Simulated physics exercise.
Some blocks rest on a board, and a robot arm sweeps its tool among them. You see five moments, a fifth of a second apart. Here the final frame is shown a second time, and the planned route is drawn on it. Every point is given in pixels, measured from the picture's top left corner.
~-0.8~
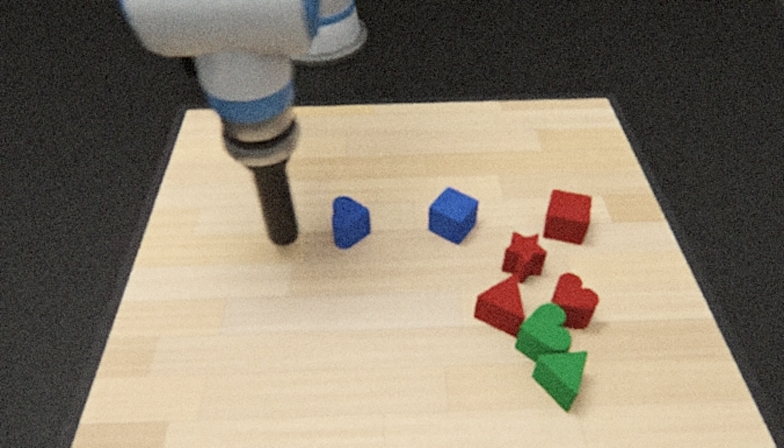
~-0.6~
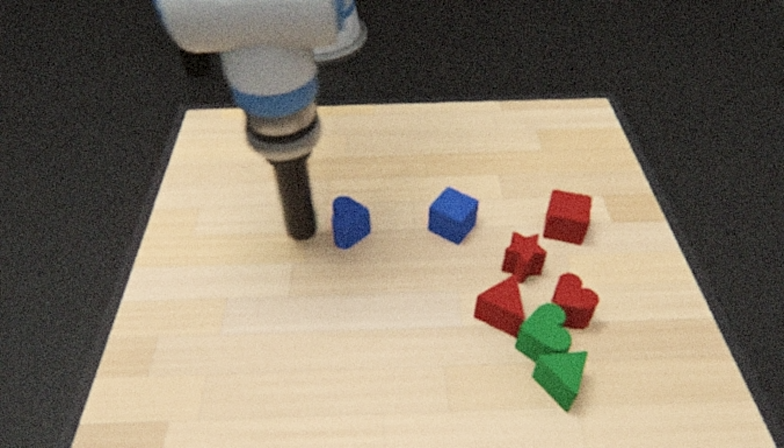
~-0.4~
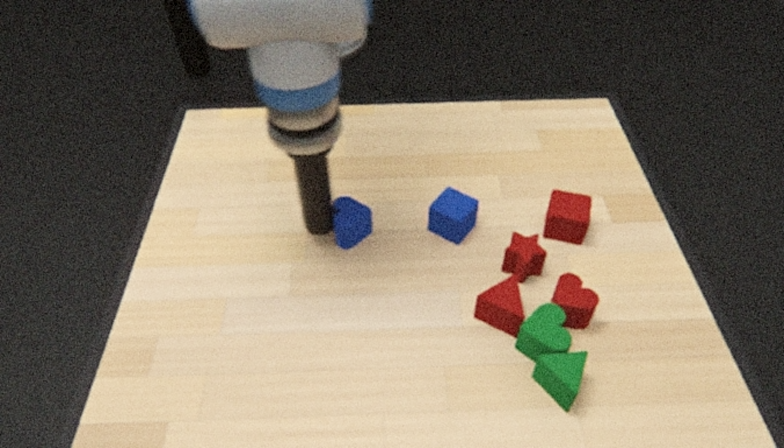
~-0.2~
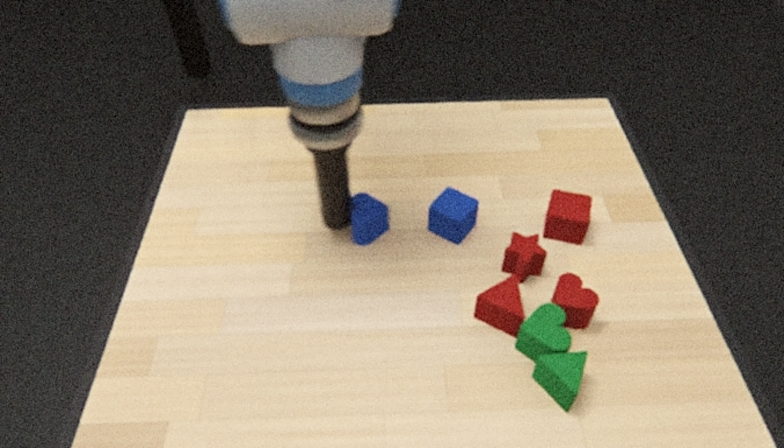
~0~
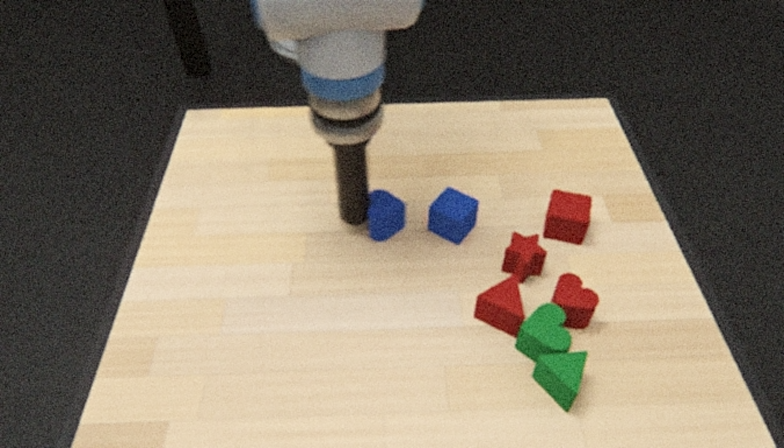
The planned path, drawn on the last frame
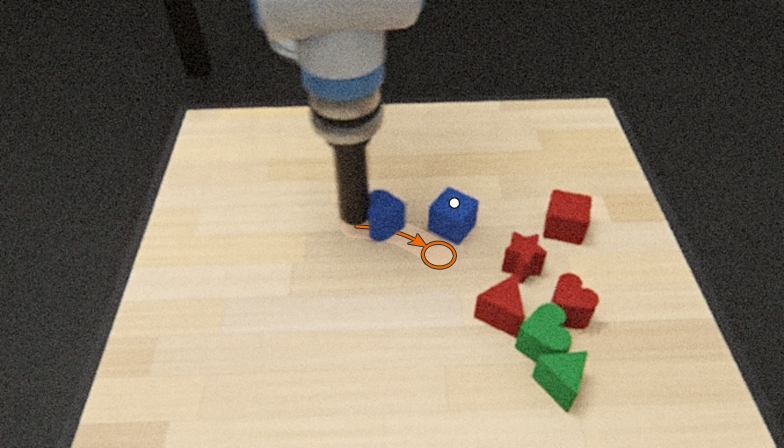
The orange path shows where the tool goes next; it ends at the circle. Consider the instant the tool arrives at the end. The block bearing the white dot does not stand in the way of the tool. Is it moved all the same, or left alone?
At the end of the path, it will have moved.
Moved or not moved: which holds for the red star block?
It keeps its position.
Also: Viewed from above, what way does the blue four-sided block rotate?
Watching from overhead, you'd notice the blue four-sided block rotating counter-clockwise.
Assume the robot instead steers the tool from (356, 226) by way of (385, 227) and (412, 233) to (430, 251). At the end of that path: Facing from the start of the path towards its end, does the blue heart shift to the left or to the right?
Displaced left.
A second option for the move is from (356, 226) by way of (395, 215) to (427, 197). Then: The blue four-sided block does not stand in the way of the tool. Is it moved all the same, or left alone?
Once the path ends, it is somewhere new.
Path on the board, from (356, 226) by way of (386, 230) and (414, 239) to (439, 255); the dot is on the blue four-sided block.
The first path, step by step. Halfway along, tool (401, 223); blue heart (431, 209); blue four-sided block (473, 206), turned 30° anticlockwise.
At the end, tool (440, 244); blue heart (470, 227), turned 15° anticlockwise; blue four-sided block (498, 208), turned 80° anticlockwise; red star block in place.
